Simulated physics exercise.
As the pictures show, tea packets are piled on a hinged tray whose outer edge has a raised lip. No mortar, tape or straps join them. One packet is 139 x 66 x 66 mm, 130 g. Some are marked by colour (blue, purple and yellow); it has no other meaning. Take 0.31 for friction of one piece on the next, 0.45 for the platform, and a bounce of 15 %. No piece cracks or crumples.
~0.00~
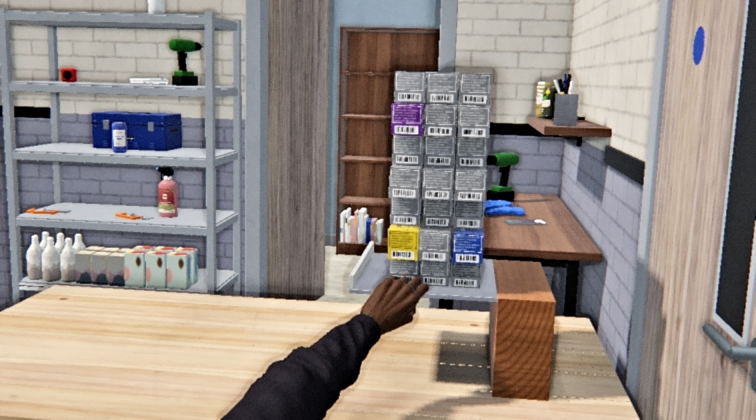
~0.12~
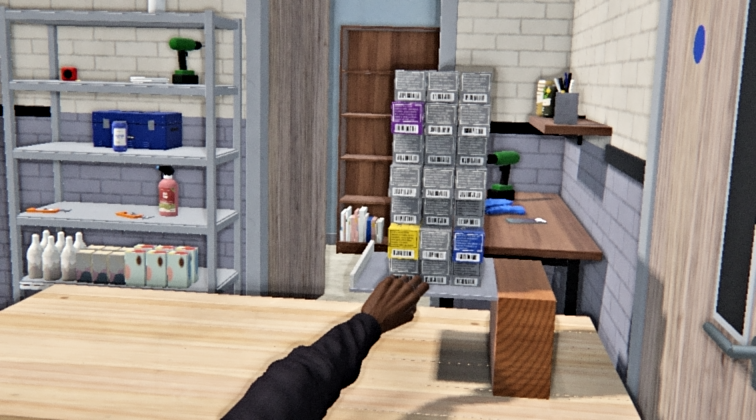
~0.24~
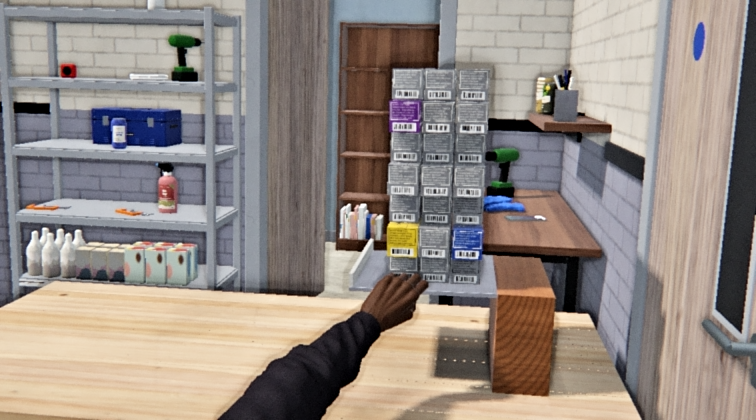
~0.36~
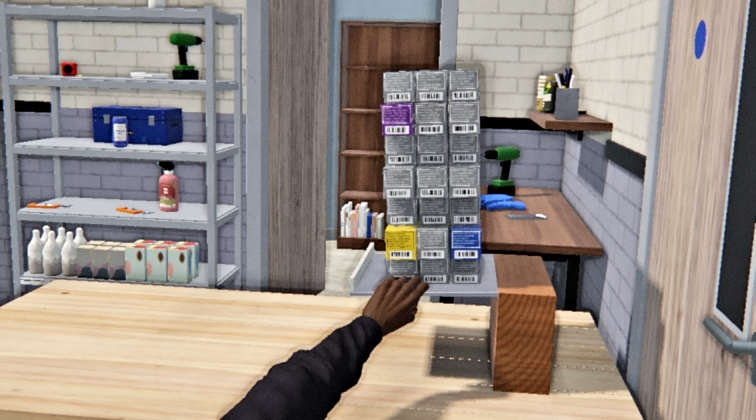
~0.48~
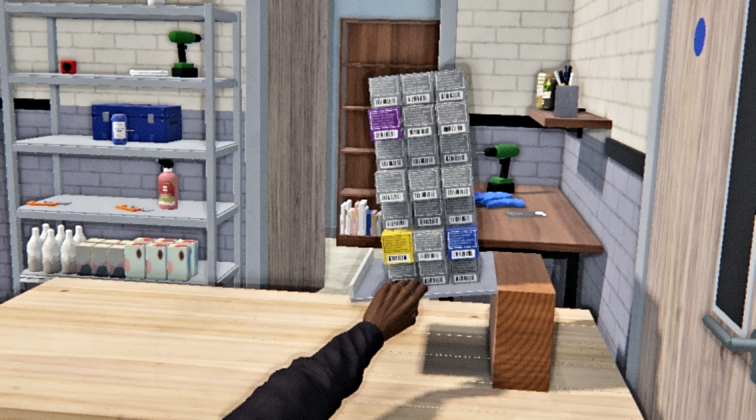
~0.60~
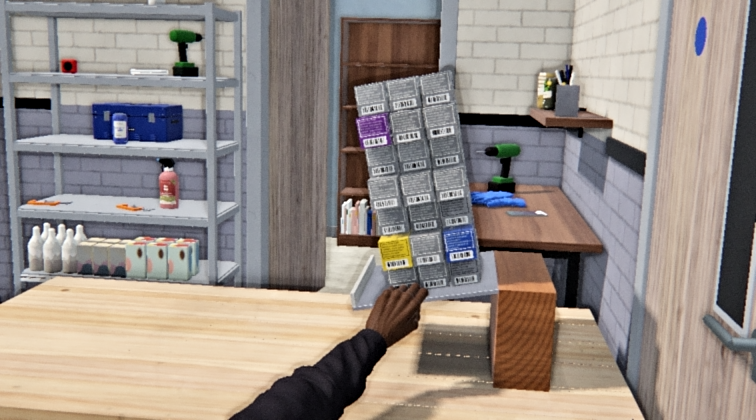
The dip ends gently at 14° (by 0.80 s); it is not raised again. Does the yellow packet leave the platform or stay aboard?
It drops off.
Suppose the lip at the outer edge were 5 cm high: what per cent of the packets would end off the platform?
Then 80 per cent.
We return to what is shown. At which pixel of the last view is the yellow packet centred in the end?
Around (334, 349).
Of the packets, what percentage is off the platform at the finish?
Roughly 80 per cent of them.
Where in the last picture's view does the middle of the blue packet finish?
Around (428, 257).
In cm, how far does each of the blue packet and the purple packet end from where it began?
Moved: Blue 10, purple 78.
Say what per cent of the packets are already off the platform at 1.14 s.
60 per cent by then.
After 0.76 s, slope 14°; none of the 42 packets off the platform, 42 disturbed; yellow packet leaning 6°; purple packet leaning 7°.
After 0.94 s, slope 14°; 10 of the 42 packets off the platform; yellow packet leaning 29°; purple packet leaning 29°, 32 mm lower.
After 1.14 s, slope 14°; 26 of the 42 packets off the platform; yellow packet on its side; purple packet on its side.
After 1.48 s, slope 14°; 32 of the 42 packets off the platform; yellow packet upside down; purple packet on its side.
By the end (2.4 s), slope 14°; 33 of the 42 packets off the platform; yellow packet upside down; purple packet on its side; blue packet leaning 39°, 23 mm lower. As the last picture would show them, middles, yellow packet near (334, 349), purple packet near (166, 338).
